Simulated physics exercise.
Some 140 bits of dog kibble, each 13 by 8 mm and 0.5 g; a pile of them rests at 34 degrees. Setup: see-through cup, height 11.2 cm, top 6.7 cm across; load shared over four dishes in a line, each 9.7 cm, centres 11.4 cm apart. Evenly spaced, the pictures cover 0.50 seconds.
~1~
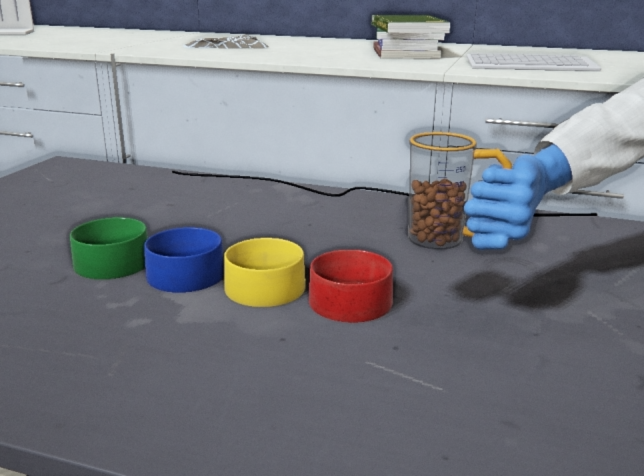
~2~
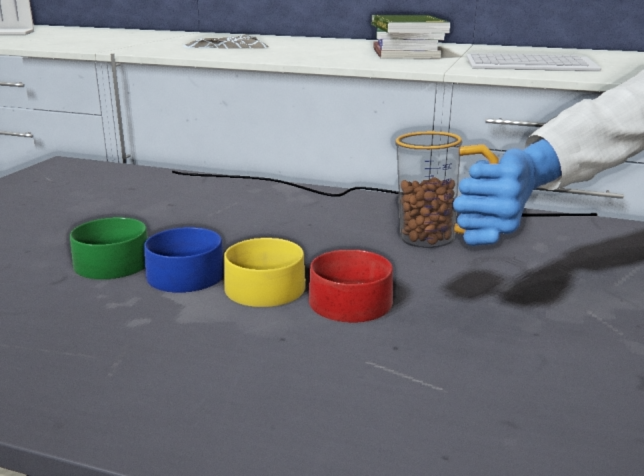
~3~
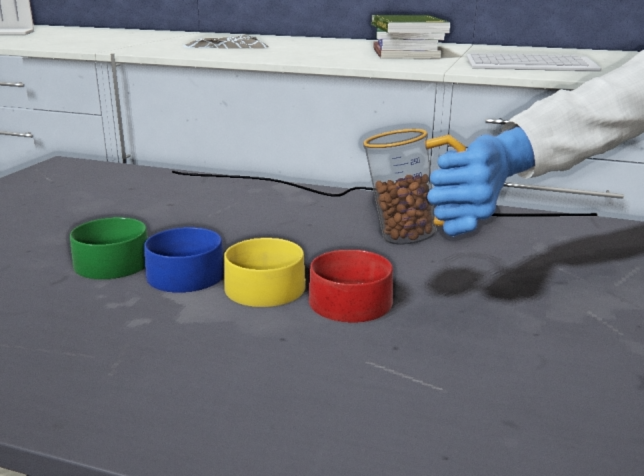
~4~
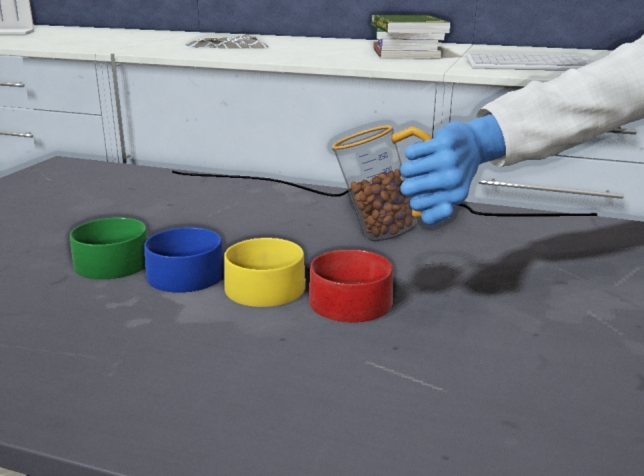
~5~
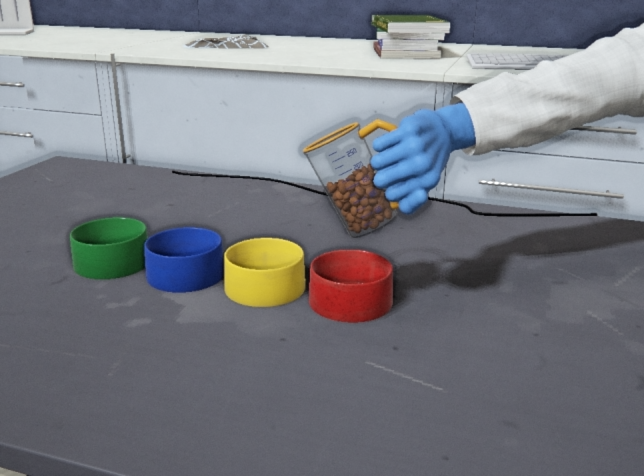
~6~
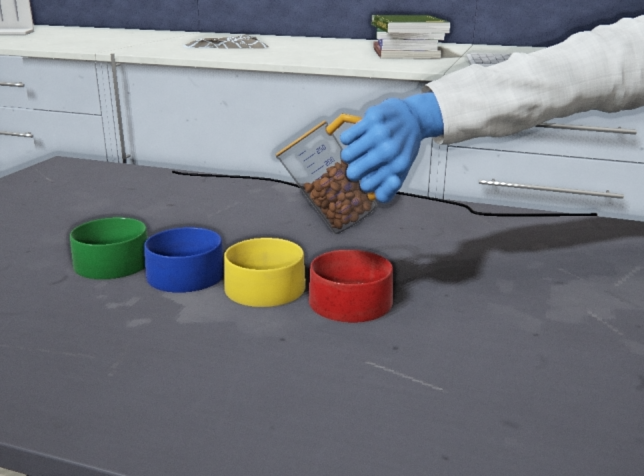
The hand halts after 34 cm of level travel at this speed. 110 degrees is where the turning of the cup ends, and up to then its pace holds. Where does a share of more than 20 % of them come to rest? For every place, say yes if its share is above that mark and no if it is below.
Red dish: No, blue dish: No, green dish: Yes, yellow dish: No, counter: No.
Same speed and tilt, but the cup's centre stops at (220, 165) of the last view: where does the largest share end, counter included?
The largest share goes to blue.
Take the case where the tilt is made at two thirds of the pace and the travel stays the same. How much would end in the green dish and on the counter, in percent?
Result - green dish: 80; counter: 0.
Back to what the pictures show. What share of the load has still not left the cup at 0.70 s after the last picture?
Roughly 100 %.
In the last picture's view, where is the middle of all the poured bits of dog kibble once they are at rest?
Roughly (119, 252).
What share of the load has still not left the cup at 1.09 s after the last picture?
It comes out close to 65 per cent.
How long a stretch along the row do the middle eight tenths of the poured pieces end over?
It spans about 6 centimetres along the dishes.
Then, 0.42 s after the last picture, tilt 72 degrees; cup holds 100 %.
Then, 0.70 s after the last picture, tilt 95 degrees; cup holds 100 %.
Then, 1.09 s after the last picture, tilt 110 degrees; cup holds 65 %, green 30 %.
In the end, red 0 %, blue 0 %, green 85 %, yellow 0 %, counter 0 %, cup 15 %.
